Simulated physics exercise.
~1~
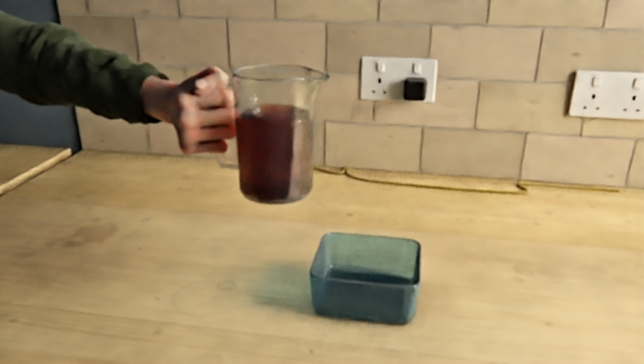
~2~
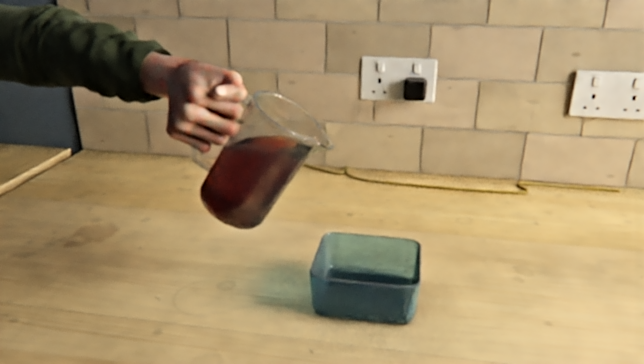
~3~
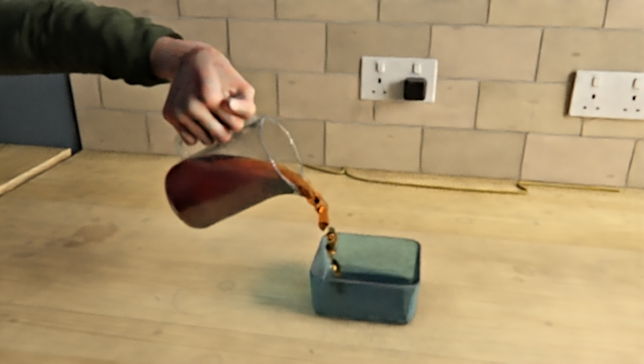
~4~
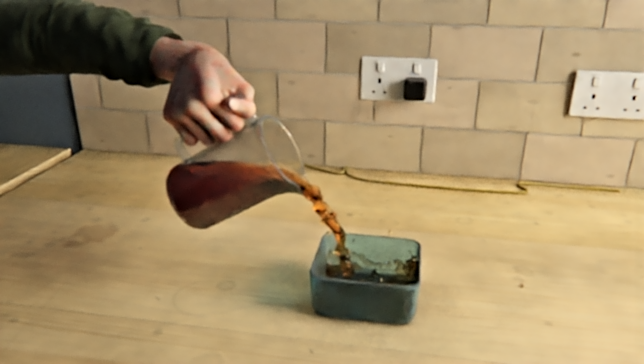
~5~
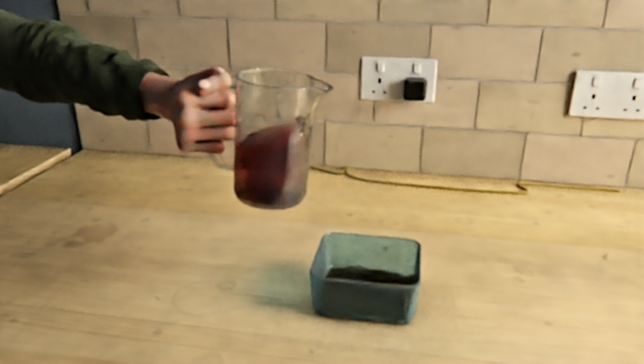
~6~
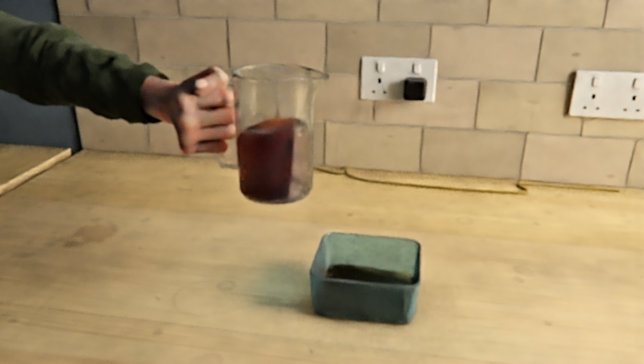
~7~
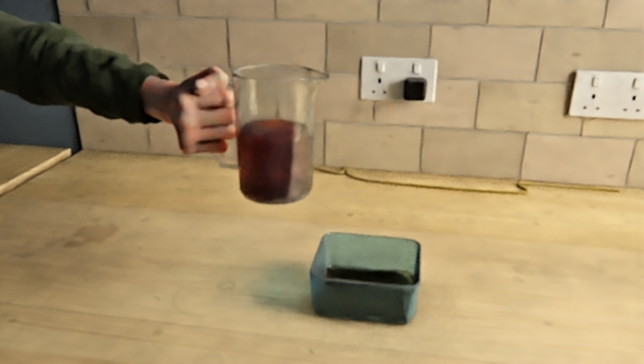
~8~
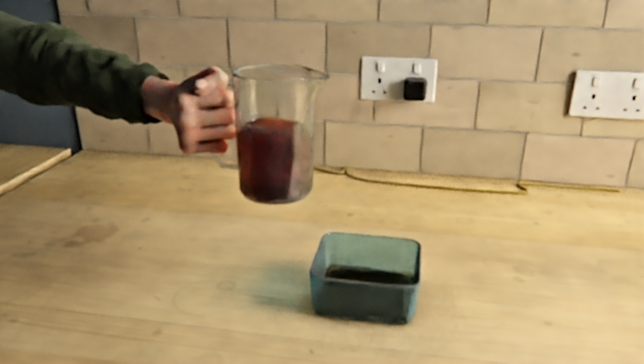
On a wooden worktop, a hand tilting a glass pitcher rightward, pouring dark reddish tea into an oblong tub, then levelling it again.
